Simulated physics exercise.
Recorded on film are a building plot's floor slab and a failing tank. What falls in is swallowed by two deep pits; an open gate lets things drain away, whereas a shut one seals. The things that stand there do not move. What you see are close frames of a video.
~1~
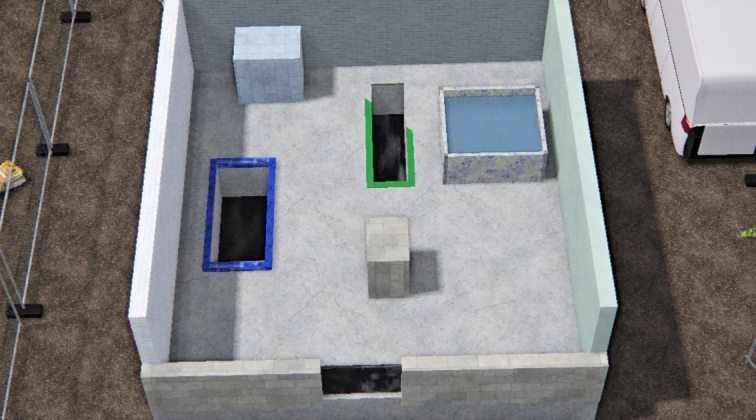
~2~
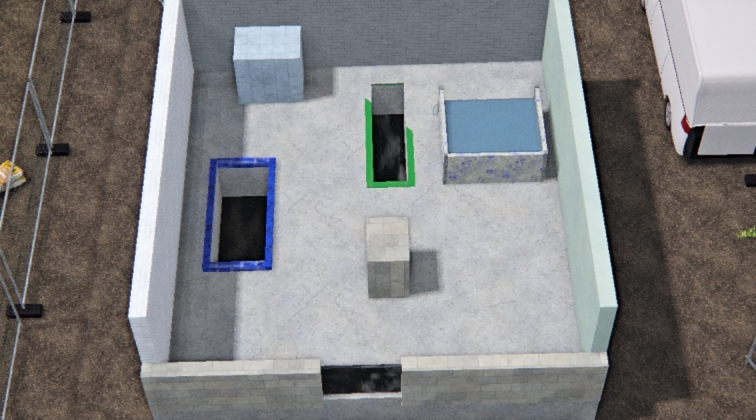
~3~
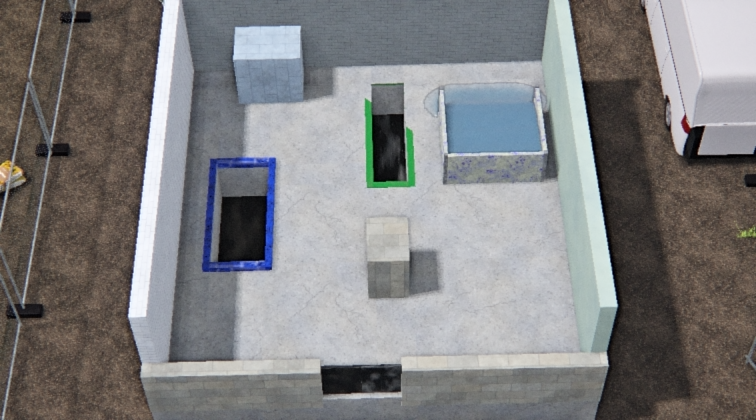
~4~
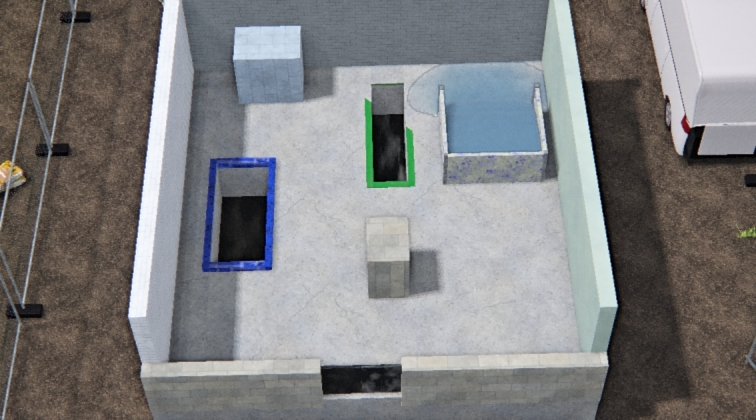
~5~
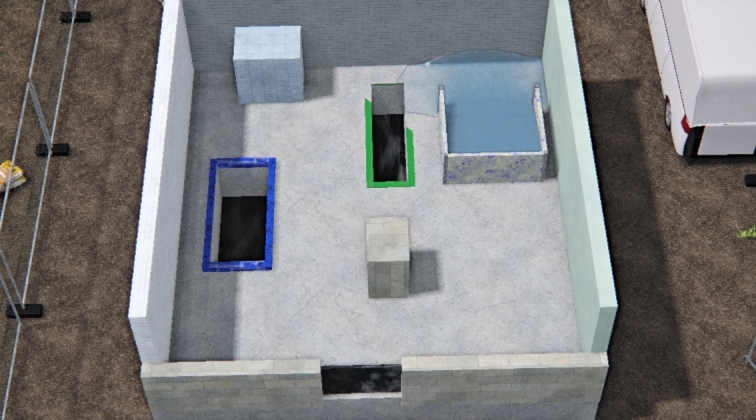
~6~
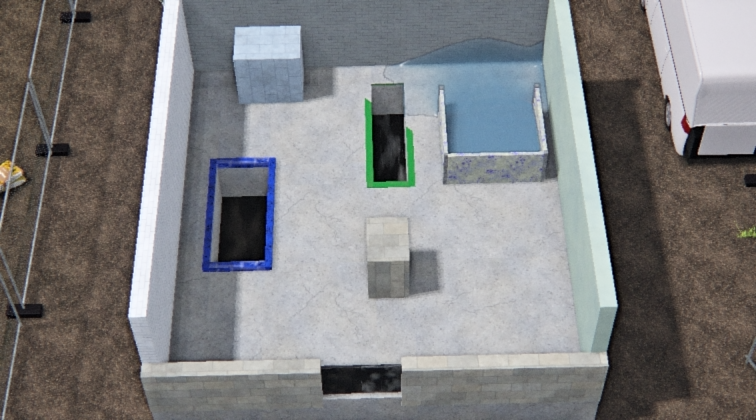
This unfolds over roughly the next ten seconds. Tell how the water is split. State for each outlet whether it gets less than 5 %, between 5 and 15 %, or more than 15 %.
One by one: The gate soaks up scarcely any - beneath five per cent. The blue pit soaks up scarcely any - beneath five per cent. The green pit soaks up a great deal - past fifteen per cent.
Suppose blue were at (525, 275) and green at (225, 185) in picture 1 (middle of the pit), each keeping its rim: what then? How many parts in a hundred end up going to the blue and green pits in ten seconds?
Blue share 2%, green share 30%.
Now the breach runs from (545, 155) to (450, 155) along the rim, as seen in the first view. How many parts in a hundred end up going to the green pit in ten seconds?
For green, it comes to 2 percent.
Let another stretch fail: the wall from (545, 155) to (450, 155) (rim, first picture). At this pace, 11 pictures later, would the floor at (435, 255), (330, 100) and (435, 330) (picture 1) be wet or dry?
Spot by spot: Soaked through, then unaffected, then soaked through.
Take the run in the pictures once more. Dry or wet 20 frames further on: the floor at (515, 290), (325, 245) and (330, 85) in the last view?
In turn, the three spots are soaked, high and dry and soaked.
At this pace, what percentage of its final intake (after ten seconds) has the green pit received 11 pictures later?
Close to 20 %.
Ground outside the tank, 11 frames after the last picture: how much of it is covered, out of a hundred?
Around 15 percent of it.
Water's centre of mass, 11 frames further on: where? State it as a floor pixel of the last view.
My reading is close to (465, 104).
A moment on, water covers 10 % of the floor; the gate 0 %, the blue pit 0 %, the green pit 1 %.
Next, water covers 15 % of the floor; the gate 0 %, the blue pit 0 %, the green pit 8 %.
Then, water covers 35 % of the floor; the gate 0 %, the blue pit 0 %, the green pit 22 %.
Later, water covers 45 % of the floor; the gate 0 %, the blue pit 0 %, the green pit 33 %.
In the end, water covers 60 % of the floor; the gate 0 %, the blue pit 0 %, the green pit 44 %.
